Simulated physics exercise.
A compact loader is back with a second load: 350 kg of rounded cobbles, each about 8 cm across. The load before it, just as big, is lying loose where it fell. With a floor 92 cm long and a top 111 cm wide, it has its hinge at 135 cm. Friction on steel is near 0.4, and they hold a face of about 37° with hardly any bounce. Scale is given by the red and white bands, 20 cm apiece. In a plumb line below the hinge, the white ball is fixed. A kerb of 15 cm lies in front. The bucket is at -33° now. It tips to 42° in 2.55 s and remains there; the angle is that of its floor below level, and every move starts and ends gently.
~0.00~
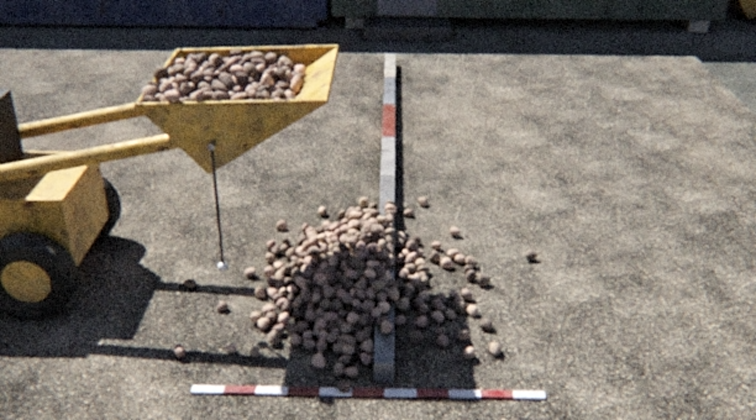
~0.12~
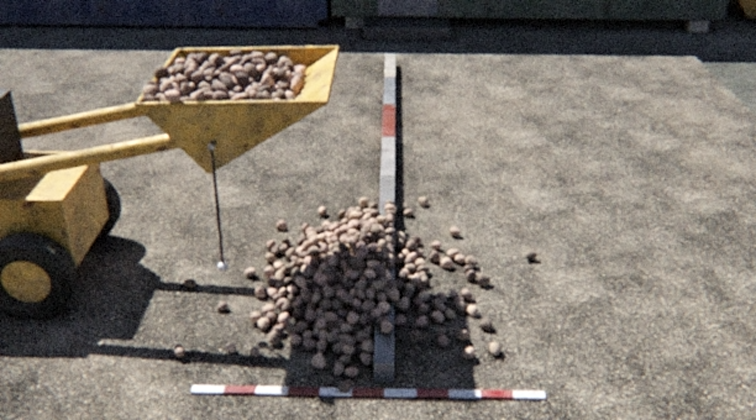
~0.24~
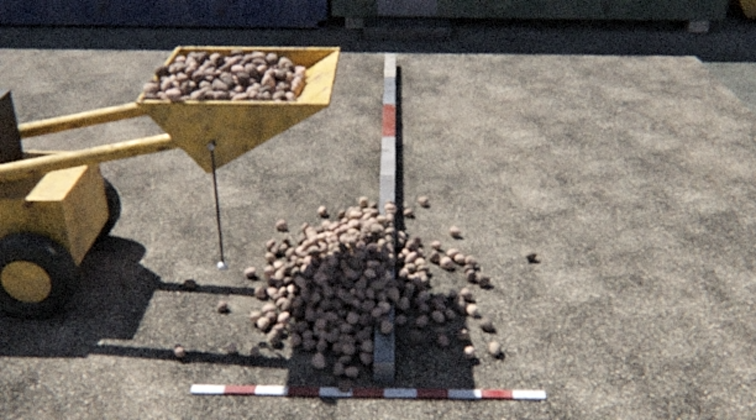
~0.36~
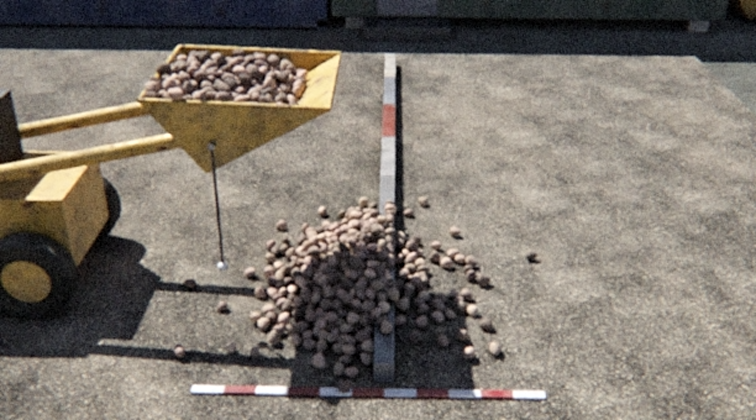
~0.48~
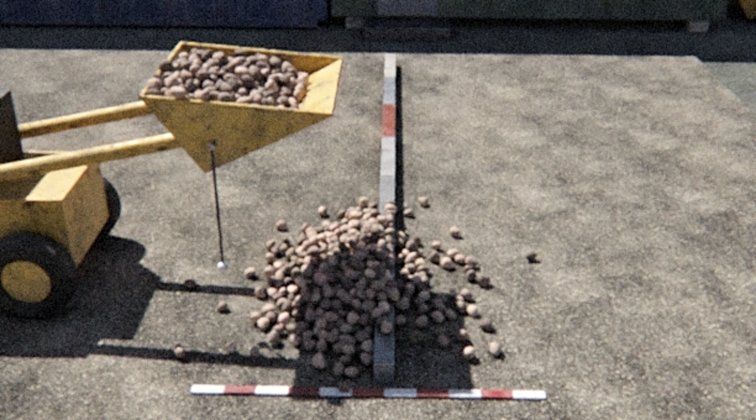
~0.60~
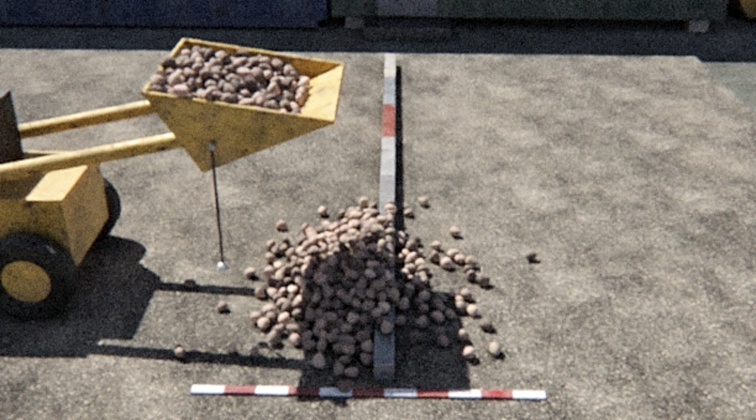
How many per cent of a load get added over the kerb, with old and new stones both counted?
40 %.
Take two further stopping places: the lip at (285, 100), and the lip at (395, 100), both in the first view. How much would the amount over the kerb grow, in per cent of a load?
The first would add some 5 per cent and the second some 95 per cent.
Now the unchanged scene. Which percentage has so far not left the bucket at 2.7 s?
Reading: Near 5 % of the load.
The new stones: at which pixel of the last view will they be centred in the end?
I'd say close to (363, 265).
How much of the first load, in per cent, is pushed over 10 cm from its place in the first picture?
Roughly 15 % of them.
After 1.9 s the floor is at 30°; in per cent of one load, 87 in the bucket, 101 on this side of the kerb, 13 over the kerb; the foremost stones are at (485, 289).
After 2.7 s the floor is at 42°; in per cent of one load, 3 in the bucket, 159 on this side of the kerb, 39 over the kerb; the foremost stones are at (491, 287).
After 3.0 s the floor is at 42°; in per cent of one load, 0 in the bucket, 151 on this side of the kerb, 49 over the kerb; the foremost stones are at (512, 283).
After 5.6 s the floor is at 42°; in per cent of one load, 0 in the bucket, 148 on this side of the kerb, 52 over the kerb; the foremost stones are at (539, 281). Net gain over the kerb, 40.
